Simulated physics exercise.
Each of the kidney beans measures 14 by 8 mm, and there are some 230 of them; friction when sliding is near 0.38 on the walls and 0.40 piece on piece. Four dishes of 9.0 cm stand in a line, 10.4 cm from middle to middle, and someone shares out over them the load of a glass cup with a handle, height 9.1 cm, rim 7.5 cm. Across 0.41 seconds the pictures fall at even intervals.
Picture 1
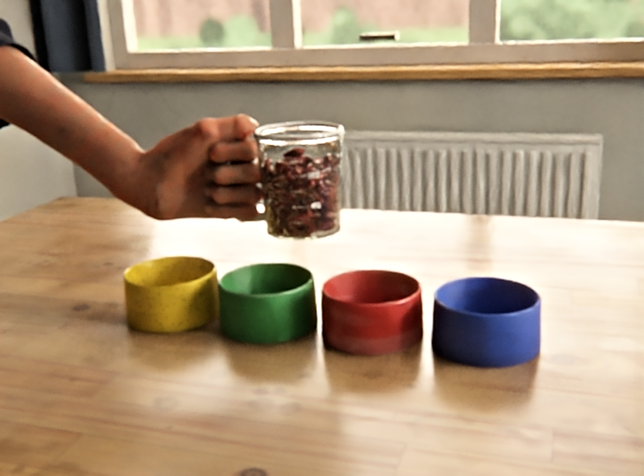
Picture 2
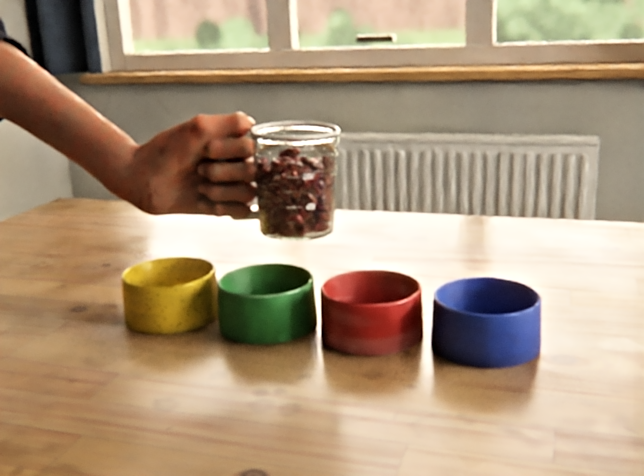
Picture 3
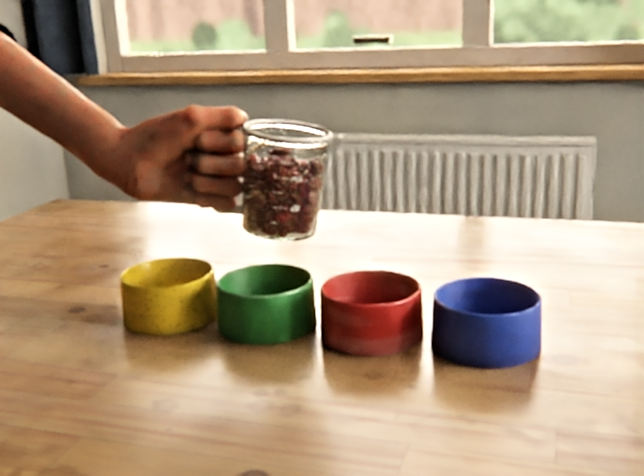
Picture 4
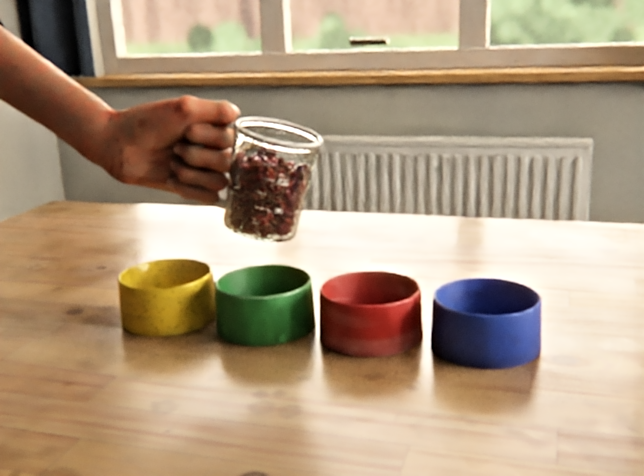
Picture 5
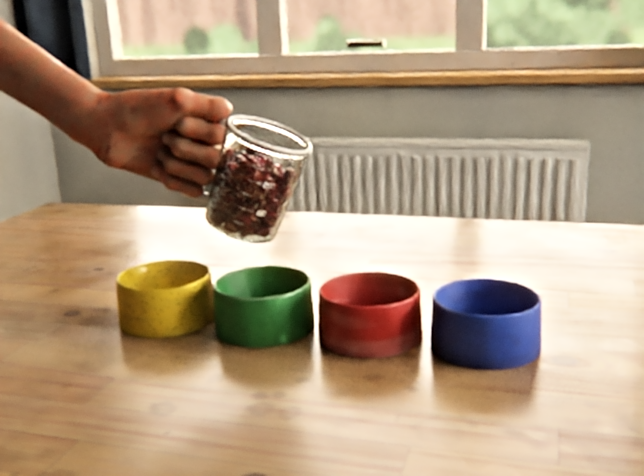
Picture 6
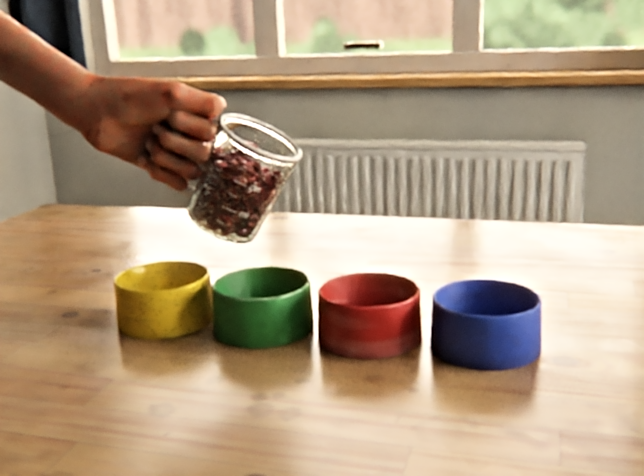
A hand gripping a clear glass cup of dark red beans by its handle moves slowly left above a wooden table, seen from slightly above, with a window and white radiator behind. Below stand four round dishes in a row: yellow, green, red and blue from left to right. The cup begins upright, then tilts steadily rightward as it travels, while the view shifts very slightly.
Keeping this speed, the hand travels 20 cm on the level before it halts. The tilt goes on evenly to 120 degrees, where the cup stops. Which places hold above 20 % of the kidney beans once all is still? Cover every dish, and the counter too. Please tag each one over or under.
Red dish - under; blue dish - under; green dish - under; yellow dish - over; counter - under.
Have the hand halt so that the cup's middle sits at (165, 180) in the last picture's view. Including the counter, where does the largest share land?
Most of it ends up at green.
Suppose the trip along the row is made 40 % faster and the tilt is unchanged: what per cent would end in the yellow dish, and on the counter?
Shares: Yellow 100, counter 0.
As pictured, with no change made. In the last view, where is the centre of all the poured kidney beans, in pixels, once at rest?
Somewhere near (167, 293) in the last picture.
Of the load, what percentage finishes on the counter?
Around 0 percent, I'd guess.
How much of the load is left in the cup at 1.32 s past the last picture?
Roughly 20 per cent of the load.
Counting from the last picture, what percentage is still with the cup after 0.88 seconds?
100 %.
Then, 0.53 s after the last picture, tilt 72 degrees; cup holds 100 %.
Then, 0.88 s after the last picture, tilt 101 degrees; cup holds 100 %.
Then, 1.32 s after the last picture, tilt 120 degrees; cup holds 20 %, yellow 80 %.
In the end, red 0 %, blue 0 %, green 0 %, yellow 100 %, counter 0 %.
